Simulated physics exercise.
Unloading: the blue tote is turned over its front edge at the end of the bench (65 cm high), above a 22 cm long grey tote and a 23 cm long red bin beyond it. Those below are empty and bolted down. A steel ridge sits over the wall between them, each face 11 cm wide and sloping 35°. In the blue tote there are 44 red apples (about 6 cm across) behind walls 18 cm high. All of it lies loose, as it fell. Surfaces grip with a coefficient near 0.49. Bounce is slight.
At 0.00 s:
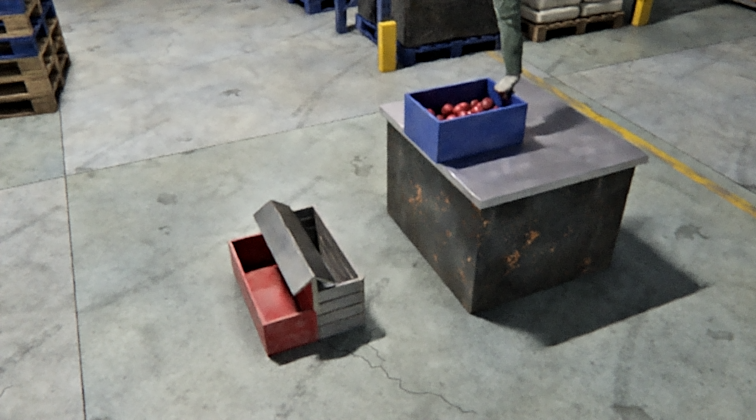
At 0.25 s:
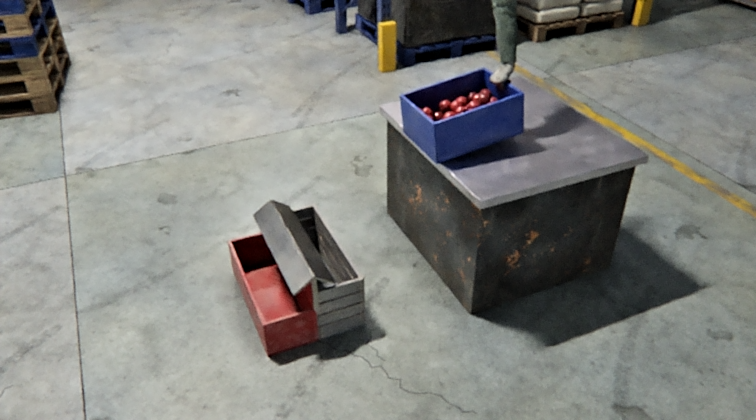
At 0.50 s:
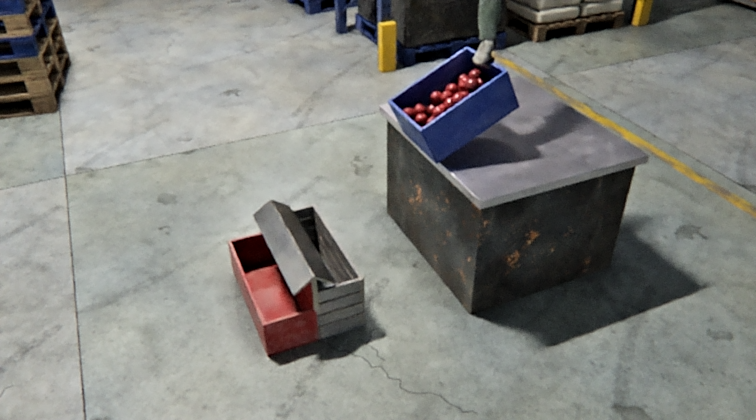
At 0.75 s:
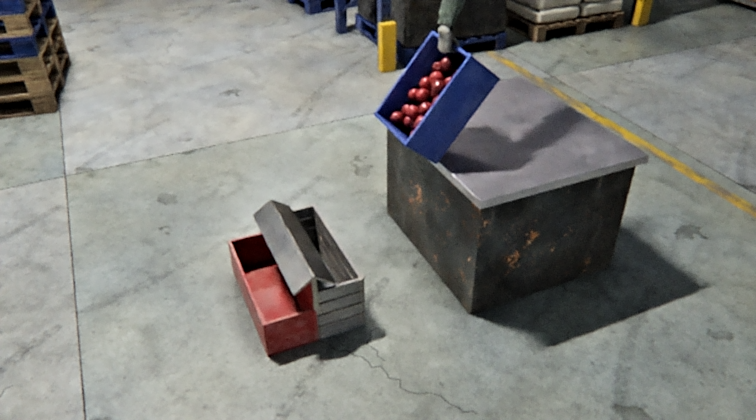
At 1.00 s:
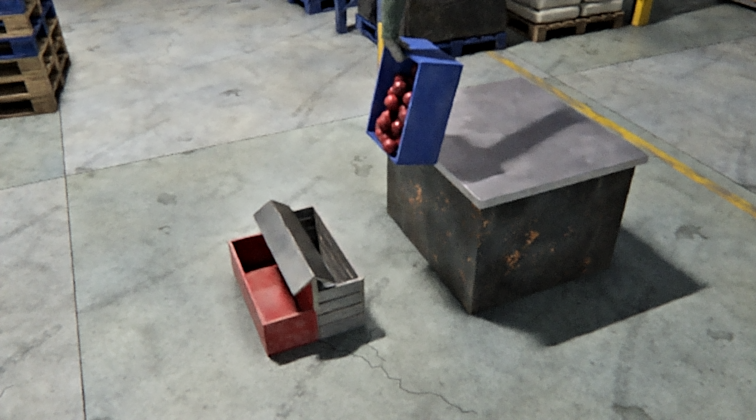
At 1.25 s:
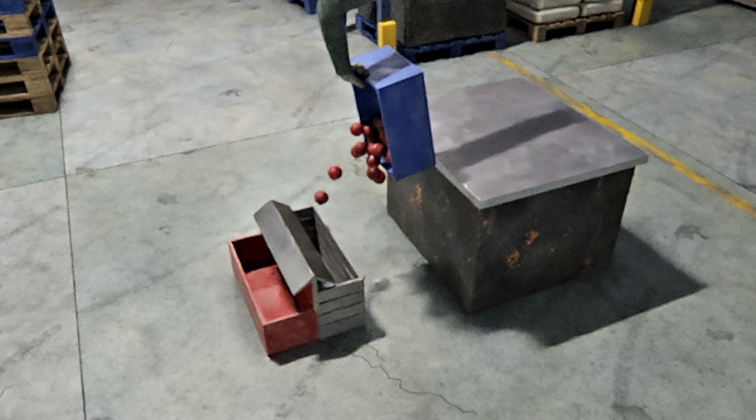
A gloved hand in a dark green sleeve tilts a blue tote of red apples over the left end of a dark, rust-marked bench, seen from above in a warehouse by a still camera. Below, to the left, a red bin and a grey slatted tote sit on the concrete beneath a grey ridge. The blue tote turns steeply past upright, and several apples tumble out leftward.
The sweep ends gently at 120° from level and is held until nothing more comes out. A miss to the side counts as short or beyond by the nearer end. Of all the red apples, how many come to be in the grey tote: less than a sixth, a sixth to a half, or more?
In the end a sixth to a half of them are in the grey tote.
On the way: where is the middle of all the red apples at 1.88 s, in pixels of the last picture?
Around (350, 268).
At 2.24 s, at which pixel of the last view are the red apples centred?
Around (355, 266).
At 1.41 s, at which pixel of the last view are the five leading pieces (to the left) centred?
Around (321, 238).
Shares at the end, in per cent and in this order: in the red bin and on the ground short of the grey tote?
Roughly 0 and 70 per cent.
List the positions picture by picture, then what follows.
In the first picture (we follow the rim corner now nearest the camera), blue tote at (441, 122); grey tote at (318, 291); tilt 0°; nothing out yet.
In the second picture, blue tote at (436, 123); tilt 7°.
In the third picture, blue tote at (422, 129); tilt 26°.
In the fourth picture, blue tote at (407, 142); tilt 50°.
In the fifth picture, blue tote at (396, 161); tilt 77°.
In the sixth picture, blue tote at (394, 178); grey tote at (318, 291); tilt 100°; 8 out, the lowest apple at (321, 198).
After 1.41 s, tilt 112°; 31 still in the blue tote, 2 in the grey tote and 11 in the air.
After 1.61 s, tilt 119°; 8 still in the blue tote, 3 in the grey tote, 7 on the ground short of the grey tote and 26 in the air.
After 1.88 s, tilt 120°; 11 in the grey tote, 23 on the ground short of the grey tote and 10 in the air.
Outcome (at 2.24 s), 13 in the grey tote and 31 on the ground short of the grey tote. Asked share, 13 of 44, 30 per cent.
